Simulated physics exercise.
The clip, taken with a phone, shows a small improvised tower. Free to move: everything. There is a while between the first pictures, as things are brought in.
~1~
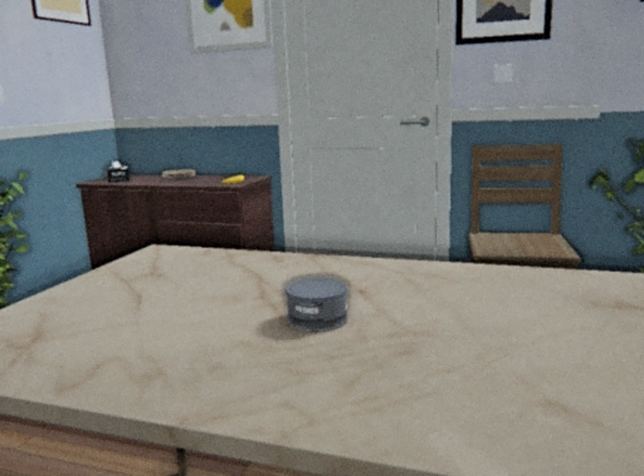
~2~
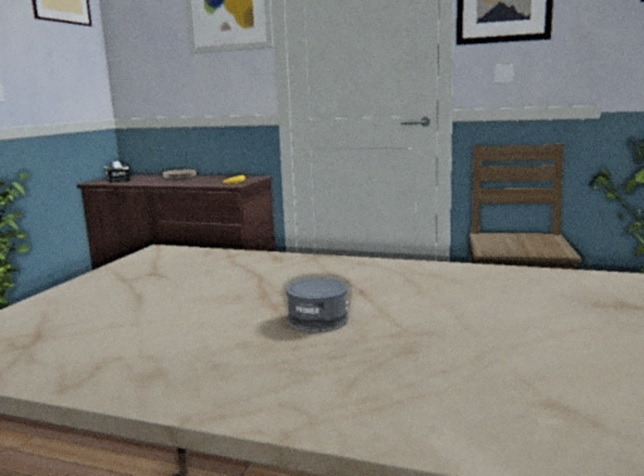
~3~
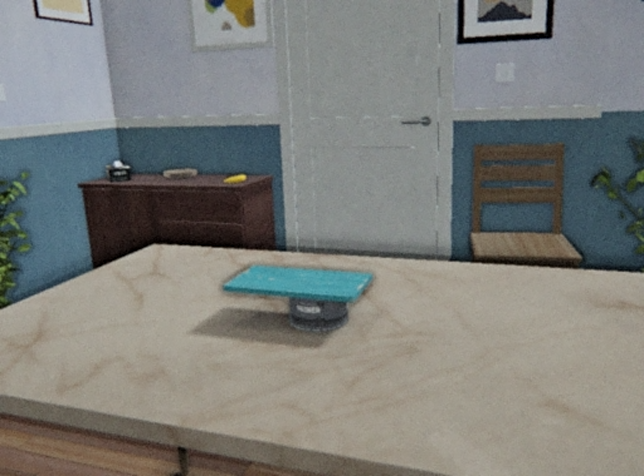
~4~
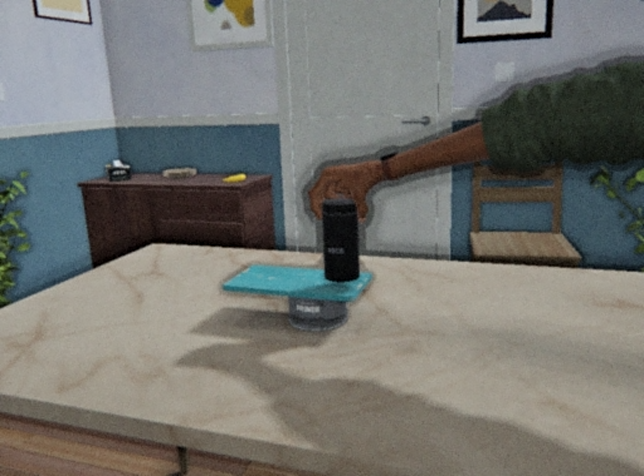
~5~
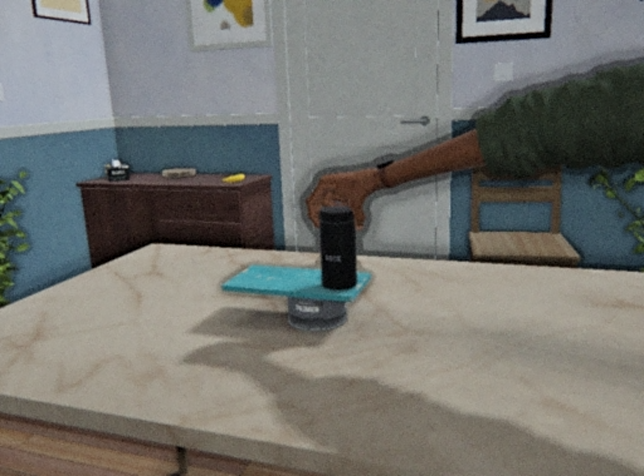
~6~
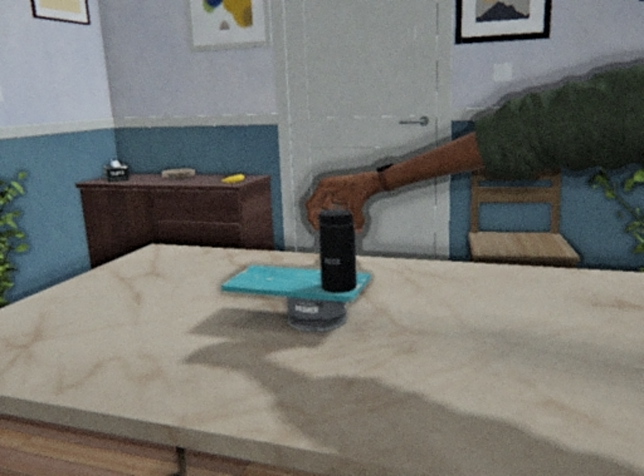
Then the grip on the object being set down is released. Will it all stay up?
Ends intact.
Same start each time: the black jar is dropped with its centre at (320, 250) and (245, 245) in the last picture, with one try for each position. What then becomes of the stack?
First try: Stands; second try: Topples.
Then, 0.10 s past the last view, nothing moves.
Then, 0.50 s past the last view, black jar resting near (338, 251).
Finally, all 3 still in place. Final places as the last picture's camera would see them, black jar near (338, 251). The stack holds.
